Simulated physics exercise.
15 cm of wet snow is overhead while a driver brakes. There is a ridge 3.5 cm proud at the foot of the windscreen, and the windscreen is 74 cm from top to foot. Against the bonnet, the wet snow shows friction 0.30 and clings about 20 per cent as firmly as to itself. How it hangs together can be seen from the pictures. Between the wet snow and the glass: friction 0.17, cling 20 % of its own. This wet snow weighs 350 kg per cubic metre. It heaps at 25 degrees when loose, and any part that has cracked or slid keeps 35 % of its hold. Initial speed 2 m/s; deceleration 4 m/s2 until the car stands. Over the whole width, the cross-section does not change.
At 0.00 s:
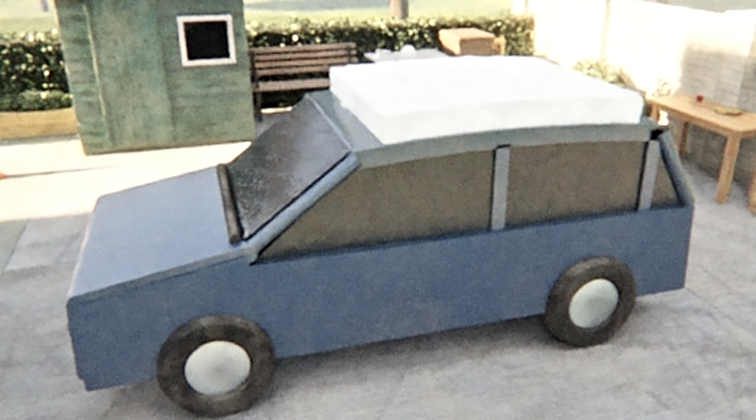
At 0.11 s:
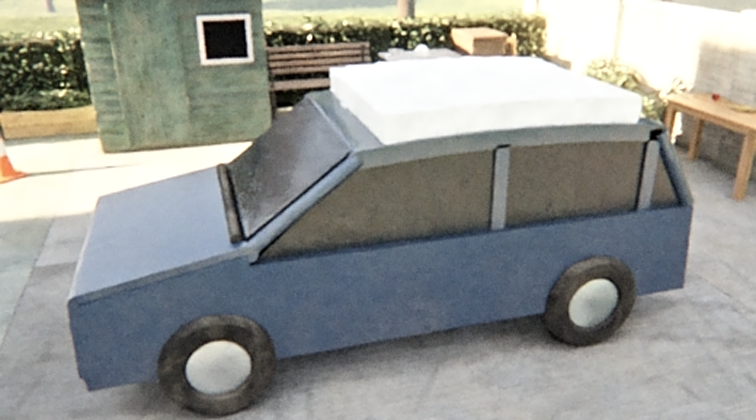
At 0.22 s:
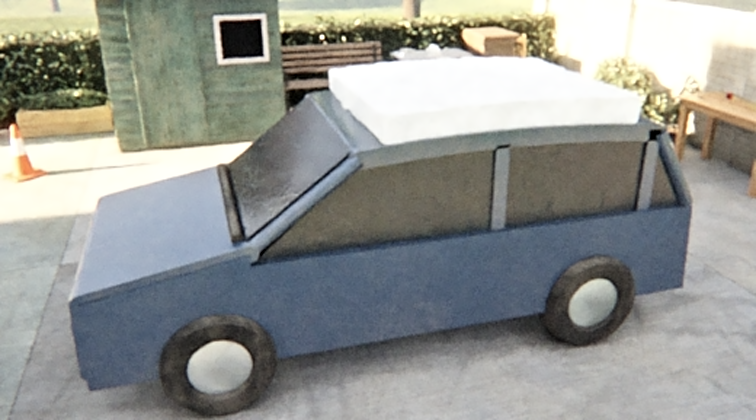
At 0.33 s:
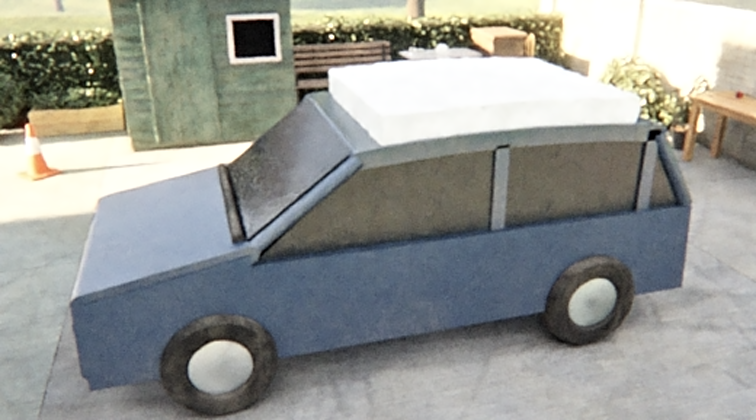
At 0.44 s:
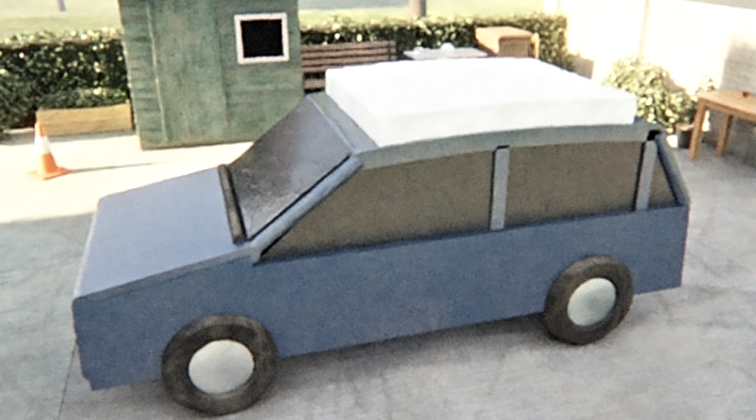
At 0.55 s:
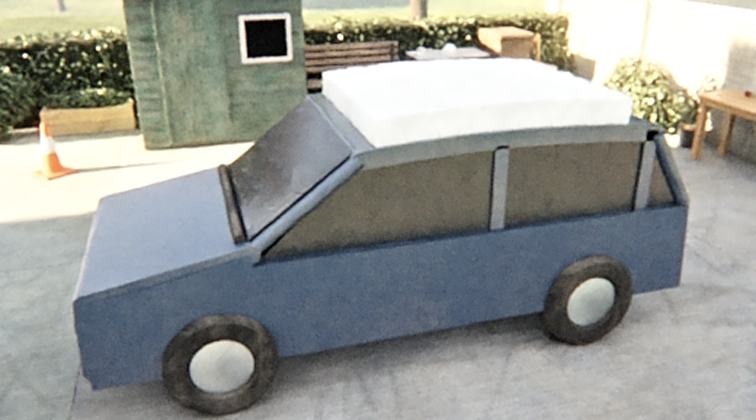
A blue, boxy car with a white slab of snow on its roof rolls left across a pale paved yard, seen from its side and slightly above. Behind it are a green shed, a hedge, a bench and wooden tables, with an orange cone coming into view at left. The camera keeps pace as the car slows, and the slab slides slightly forward towards the windscreen.
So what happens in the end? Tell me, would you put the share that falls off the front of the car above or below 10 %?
I would say below.
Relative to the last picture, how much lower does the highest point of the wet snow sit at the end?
About 0 cm.
After 0.87 s, all of the snow is on the roof, none on the glass, none on the bonnet and none has gone off the nose.
After 1.25 s, all of the snow is on the roof, none on the glass, none on the bonnet and none has gone off the nose.
After 1.62 s, all of the snow is on the roof, none on the glass, none on the bonnet and none has gone off the nose.
After 2.00 s, all of the snow is on the roof, none on the glass, none on the bonnet and none has gone off the nose.
After 2.10 s, all of the snow is on the roof, none on the glass, none on the bonnet and none has gone off the nose.
